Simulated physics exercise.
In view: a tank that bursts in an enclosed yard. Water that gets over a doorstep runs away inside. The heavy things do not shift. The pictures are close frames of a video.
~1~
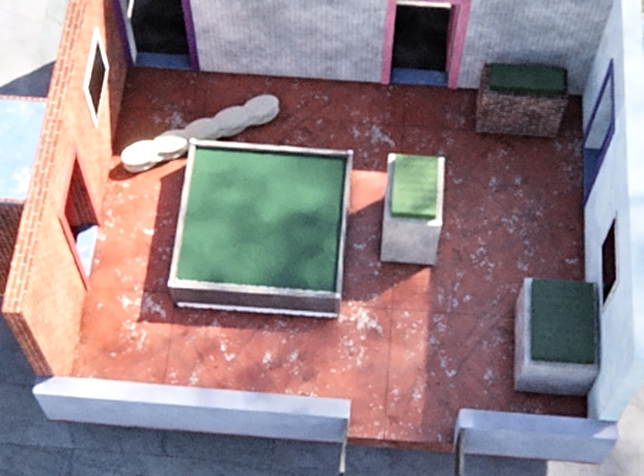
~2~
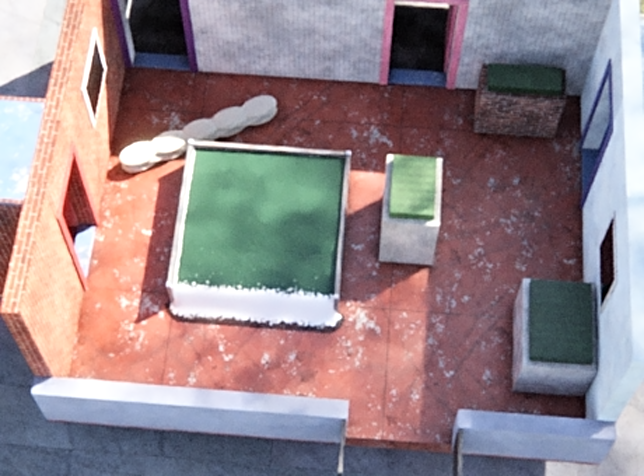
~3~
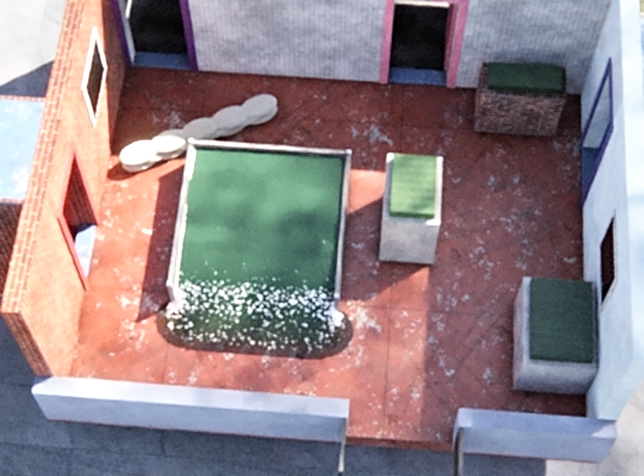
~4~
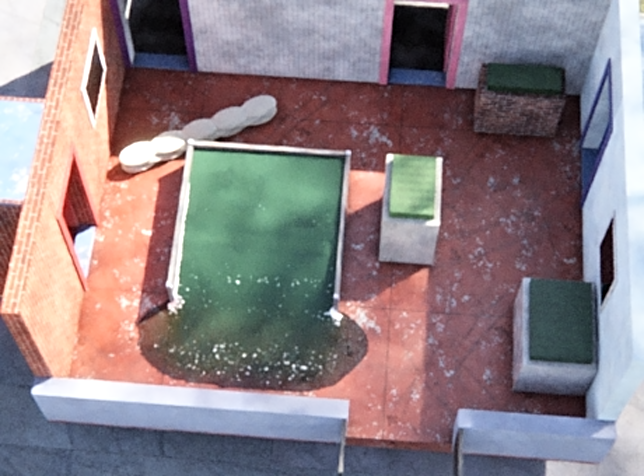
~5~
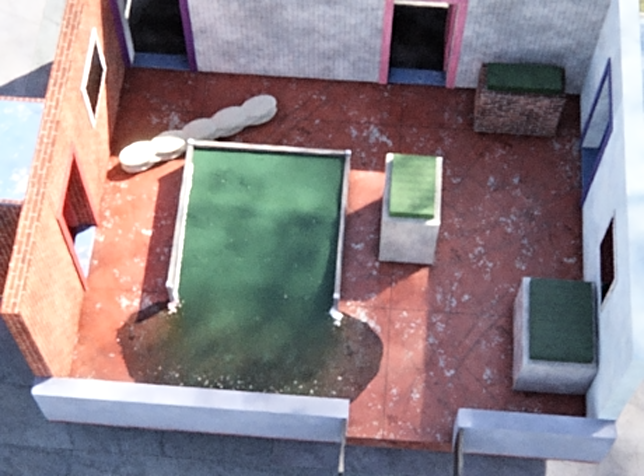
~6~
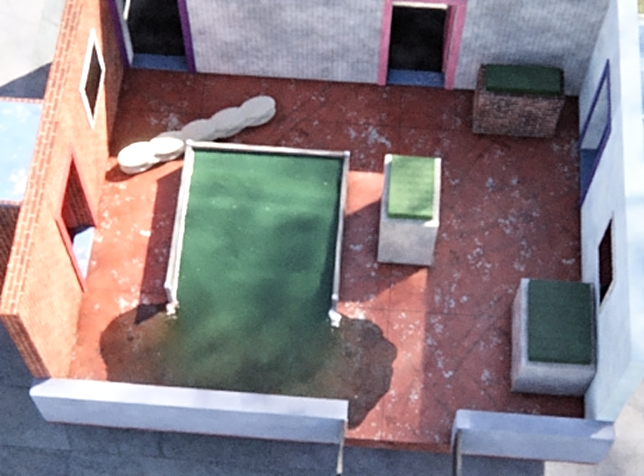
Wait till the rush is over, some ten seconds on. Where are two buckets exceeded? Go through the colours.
One by one: The blue door stays under that; the purple door takes more than that; the red door takes more than that; the pink door stays under that.
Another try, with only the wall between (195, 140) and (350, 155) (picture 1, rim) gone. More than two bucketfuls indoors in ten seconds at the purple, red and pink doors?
In short: The purple one floods, the red one stays under, the pink one takes more.
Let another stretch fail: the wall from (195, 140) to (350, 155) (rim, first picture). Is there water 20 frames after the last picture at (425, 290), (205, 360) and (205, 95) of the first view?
As listed: Free of water, free of water, under water.
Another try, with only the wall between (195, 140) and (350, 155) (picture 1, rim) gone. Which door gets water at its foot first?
It is the pink one.
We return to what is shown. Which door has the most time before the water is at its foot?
Last comes the one in pink.
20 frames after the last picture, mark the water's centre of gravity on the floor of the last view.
Around (250, 319).
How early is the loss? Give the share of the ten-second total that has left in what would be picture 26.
Some 25 per cent.
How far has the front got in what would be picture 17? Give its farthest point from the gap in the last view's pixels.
Around (510, 431).
A moment on, water covers 20 % of the floor; the blue door not reached, the purple door not reached, the red door not reached, the pink door not reached.
Next, water covers 25 % of the floor; the blue door not reached, the purple door not reached, the red door not reached, the pink door not reached.
Then, water covers 50 % of the floor; the blue door not reached, the purple door not reached, the red door wet at the sill, nothing in, the pink door not reached.
Later, water covers 80 % of the floor; the blue door wet at the sill, nothing in, the purple door over two buckets in, the red door over two buckets in, the pink door not reached.
In the end, water covers 95 % of the floor; the blue door wet at the sill, nothing in, the purple door over two buckets in, the red door far over two buckets in, the pink door under two buckets in.
